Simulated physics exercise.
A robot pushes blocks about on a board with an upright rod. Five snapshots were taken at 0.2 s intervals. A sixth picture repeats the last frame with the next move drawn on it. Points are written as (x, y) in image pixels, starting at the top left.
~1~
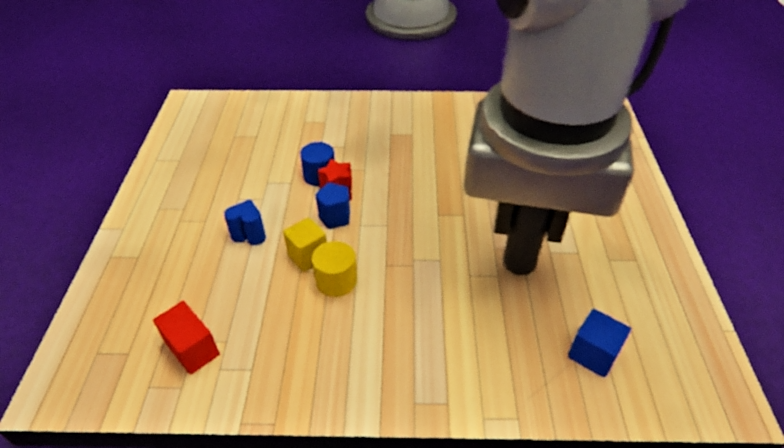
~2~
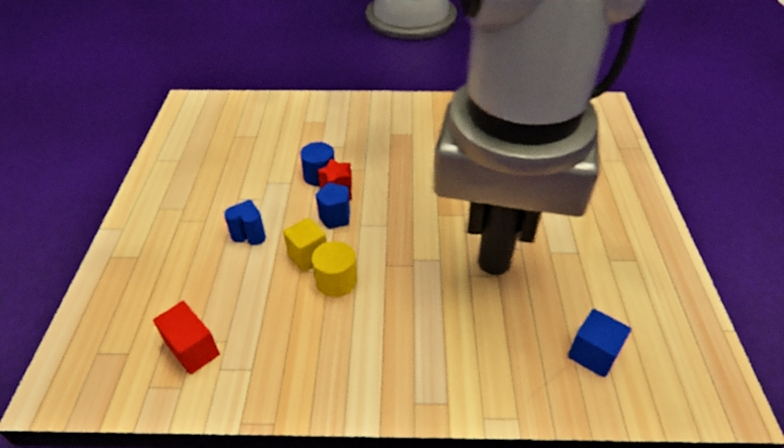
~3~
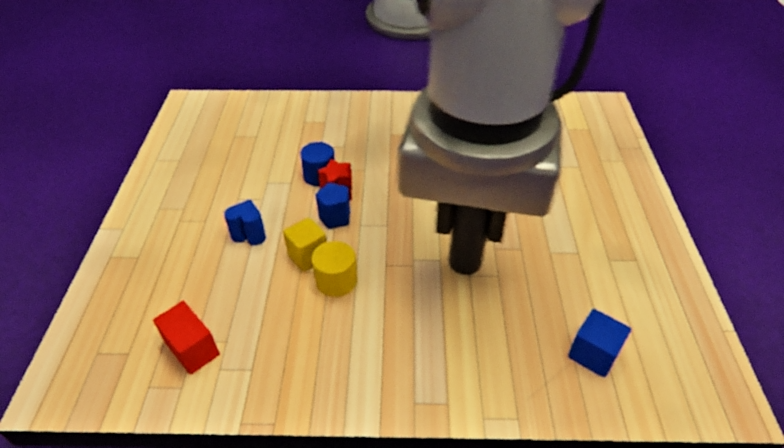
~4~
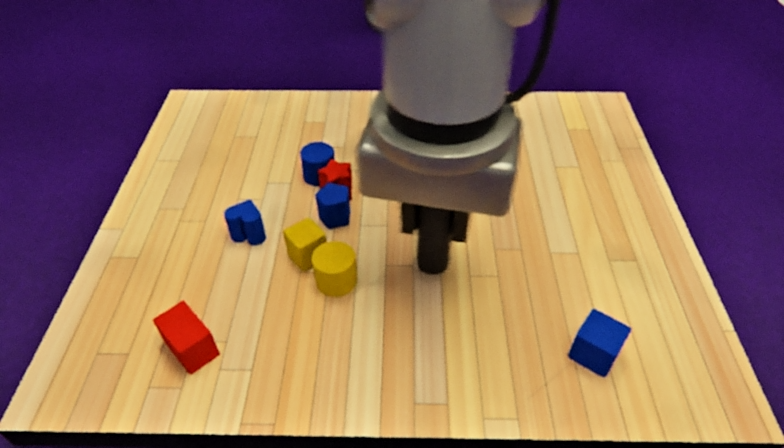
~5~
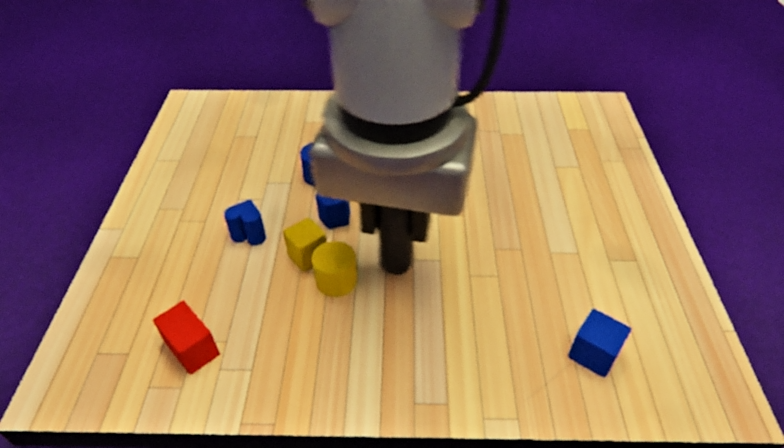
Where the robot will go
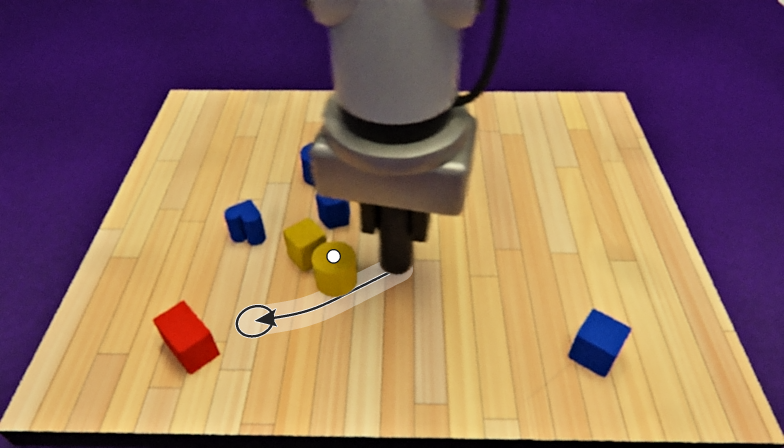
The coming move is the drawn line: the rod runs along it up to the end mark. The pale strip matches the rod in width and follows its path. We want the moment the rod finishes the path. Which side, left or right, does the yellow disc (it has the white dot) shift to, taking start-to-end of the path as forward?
Displaced right.
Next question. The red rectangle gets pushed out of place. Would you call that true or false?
False - the claim does not hold.
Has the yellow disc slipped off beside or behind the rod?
In short: Yes.
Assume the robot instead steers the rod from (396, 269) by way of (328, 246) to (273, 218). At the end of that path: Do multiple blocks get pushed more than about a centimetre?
That would be a no.
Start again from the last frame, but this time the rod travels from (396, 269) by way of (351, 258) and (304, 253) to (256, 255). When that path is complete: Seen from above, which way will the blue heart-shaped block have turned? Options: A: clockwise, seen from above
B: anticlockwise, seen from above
The correct letter is A.
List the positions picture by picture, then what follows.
Tip of the rod at (520, 263), middles of tops, red rectangle at (181, 325), yellow square piece at (304, 232), yellow disc at (334, 256), in the first picture.
Rod at (494, 262), nothing pushed, in the second picture.
Rod at (465, 262), nothing pushed, in the third picture.
Rod at (433, 262), nothing pushed, in the fourth picture.
Rod at (396, 262), red rectangle at (181, 325), yellow square piece at (304, 232), yellow disc at (334, 256), in the fifth picture.
The line goes from (396, 269) through (354, 290) and (308, 311) to (255, 321); the dot is on the yellow disc.
On the path given first. One third of the way, rod at (352, 284); yellow disc at (313, 259).
Two thirds of the way, rod at (304, 304); yellow square piece at (301, 230), turned 15° clockwise; yellow disc at (281, 262).
At the end, rod at (253, 314); red rectangle unmoved; yellow square piece at (301, 230), turned 15° clockwise; yellow disc at (274, 262).
